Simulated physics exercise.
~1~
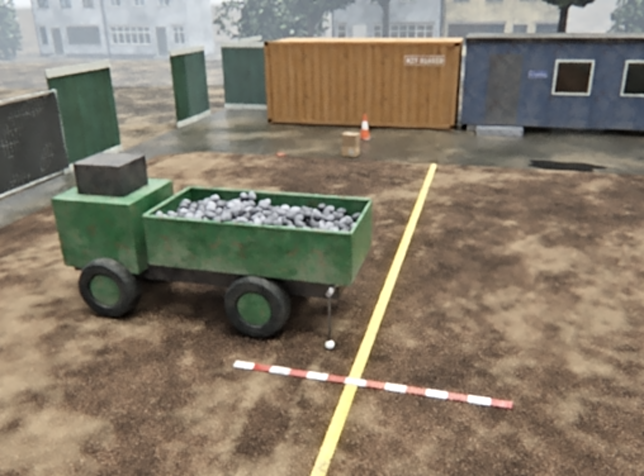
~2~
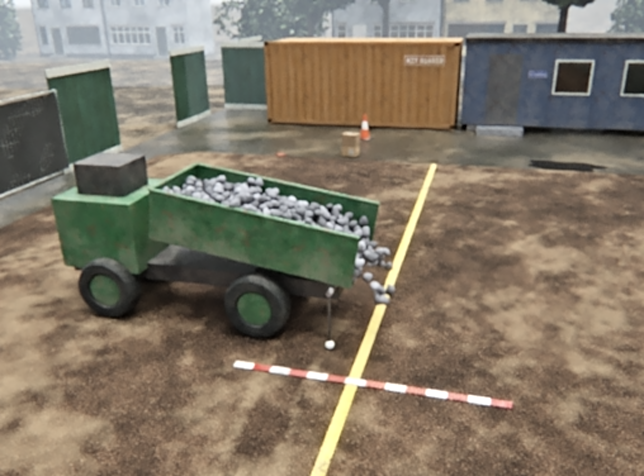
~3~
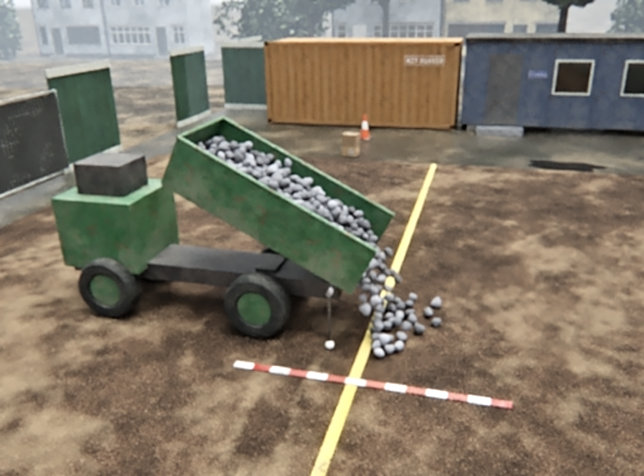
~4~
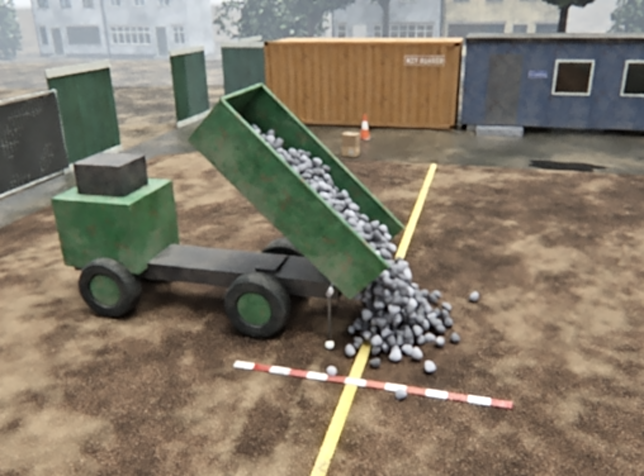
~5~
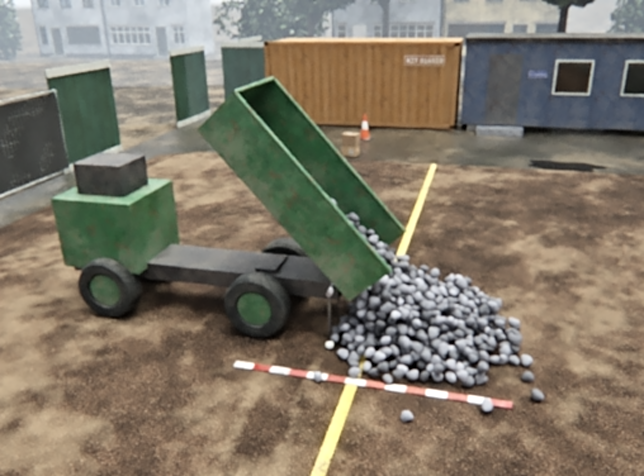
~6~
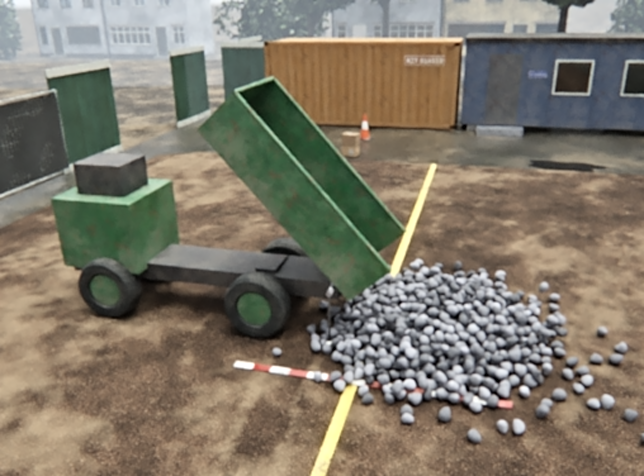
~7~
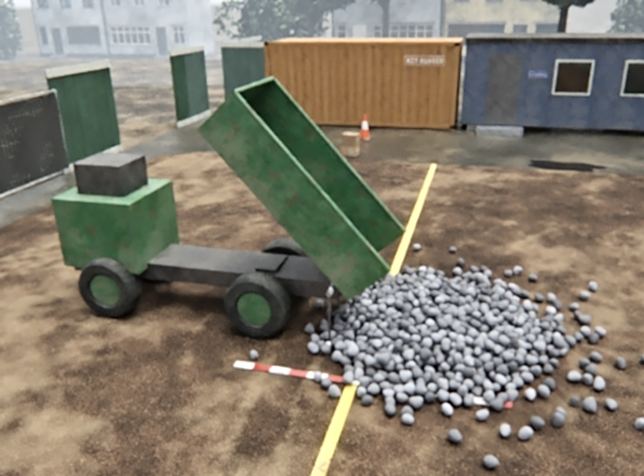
The video shows a green tipper truck raising its loaded body at the front, so that grey stones slide out over a yellow line on brown ground, partly covering a red and white staff, until the body stands steep and empty beside a wide heap lying mostly past the line.
